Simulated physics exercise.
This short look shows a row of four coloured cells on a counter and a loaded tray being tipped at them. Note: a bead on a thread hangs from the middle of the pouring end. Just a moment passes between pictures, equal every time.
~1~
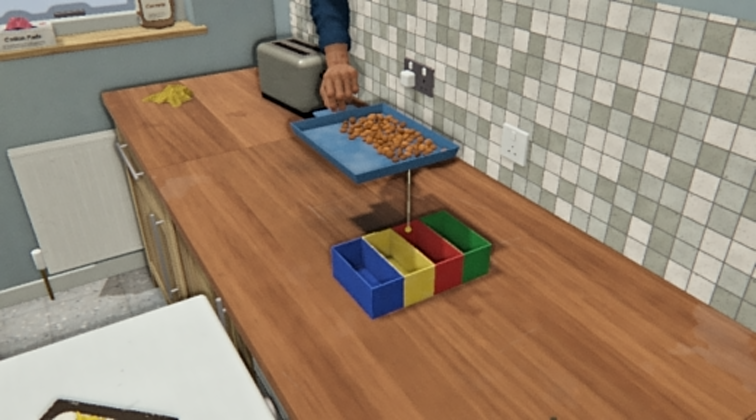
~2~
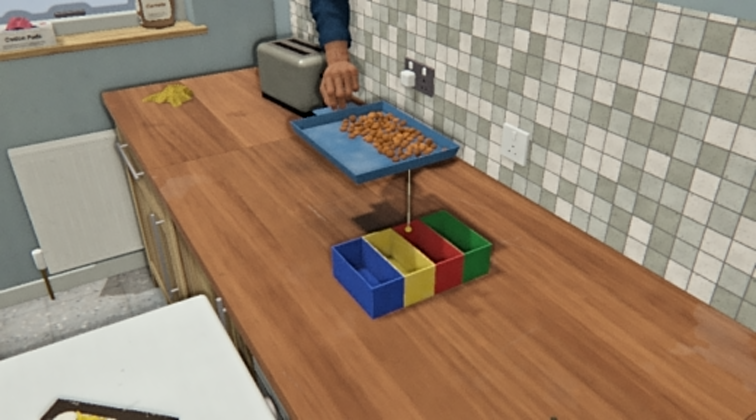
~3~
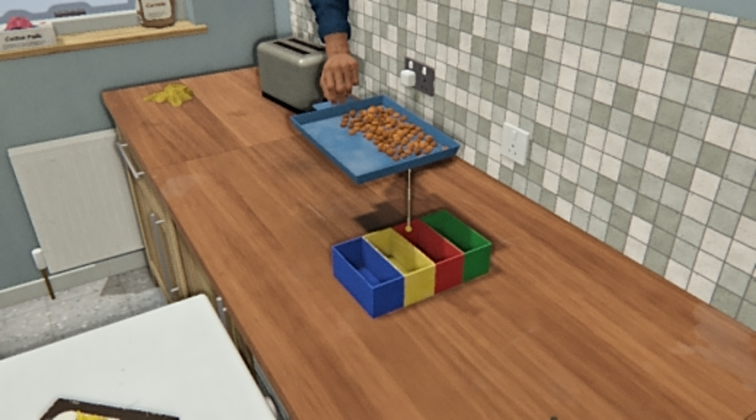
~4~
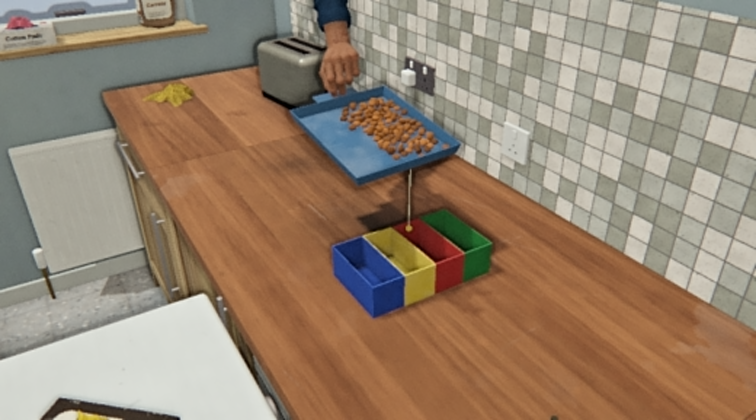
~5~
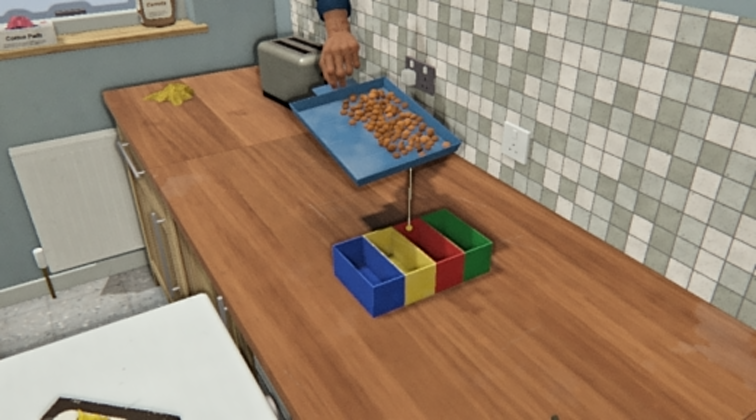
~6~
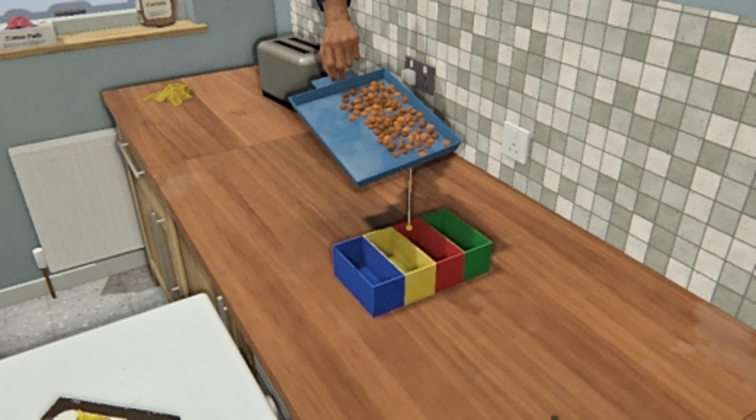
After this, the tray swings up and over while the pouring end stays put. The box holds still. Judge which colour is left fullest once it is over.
Blue is left fullest.
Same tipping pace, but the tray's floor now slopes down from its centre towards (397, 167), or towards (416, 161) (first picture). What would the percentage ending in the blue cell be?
First case about 10 percent; second case about 0 percent.
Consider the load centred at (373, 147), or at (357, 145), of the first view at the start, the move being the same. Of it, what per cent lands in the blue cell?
Some 60 and then some 70 per cent.
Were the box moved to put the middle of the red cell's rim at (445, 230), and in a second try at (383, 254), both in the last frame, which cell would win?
That blue cell; the red one.
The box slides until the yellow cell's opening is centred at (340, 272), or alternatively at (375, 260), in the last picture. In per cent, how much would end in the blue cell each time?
Close to 0 in a hundred first, close to 10 in a hundred second.
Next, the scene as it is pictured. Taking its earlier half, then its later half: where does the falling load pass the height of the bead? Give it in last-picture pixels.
It goes through near (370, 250) first, then near (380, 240).
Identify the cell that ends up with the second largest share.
The one in second place is that yellow cell.
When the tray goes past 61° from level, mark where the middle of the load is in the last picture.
Near the pixel (383, 168).
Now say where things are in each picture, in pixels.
In the first frame, corners of the pouring end (357, 173) and (456, 146), level; middle of the load (391, 136), bits of cat kibble; bead on its thread (408, 229); blue cell (388, 295); yellow cell (419, 283); red cell (448, 272); green cell (476, 261).
In the second frame, corners of the pouring end (358, 173) and (456, 146), level; middle of the load (391, 135).
In the third frame, corners of the pouring end (358, 174) and (456, 144), tipped barely, lowest at the left corner; middle of the load (391, 132).
In the fourth frame, corners of the pouring end (358, 175) and (457, 143), tipped a little, lowest at the left corner; middle of the load (392, 127).
In the fifth frame, corners of the pouring end (359, 177) and (458, 141), tipped a little, lowest at the left corner; middle of the load (392, 122).
In the sixth frame, corners of the pouring end (359, 179) and (458, 140), tipped clearly, lowest at the left corner; middle of the load (392, 117); blue cell (389, 293); yellow cell (420, 281); red cell (449, 270); green cell (477, 259).
Just after the last frame, tray tipped steeply; almost all on the tray; about a tenth falling or outside the box.
A moment on, tray tipped right over; about a tenth on the tray; roughly a third in the blue cell; about a tenth in the yellow cell; just a few in the red cell; roughly a quarter falling or outside the box.
Further on, tray tipped past a quarter turn; roughly two thirds in the blue cell; roughly a quarter in the yellow cell; just a few in the red cell; about a tenth falling or outside the box.
When it is over, tray tipped past a quarter turn; roughly two thirds in the blue cell; roughly a quarter in the yellow cell; just a few in the red cell; not one in the green cell; about a tenth outside the box.
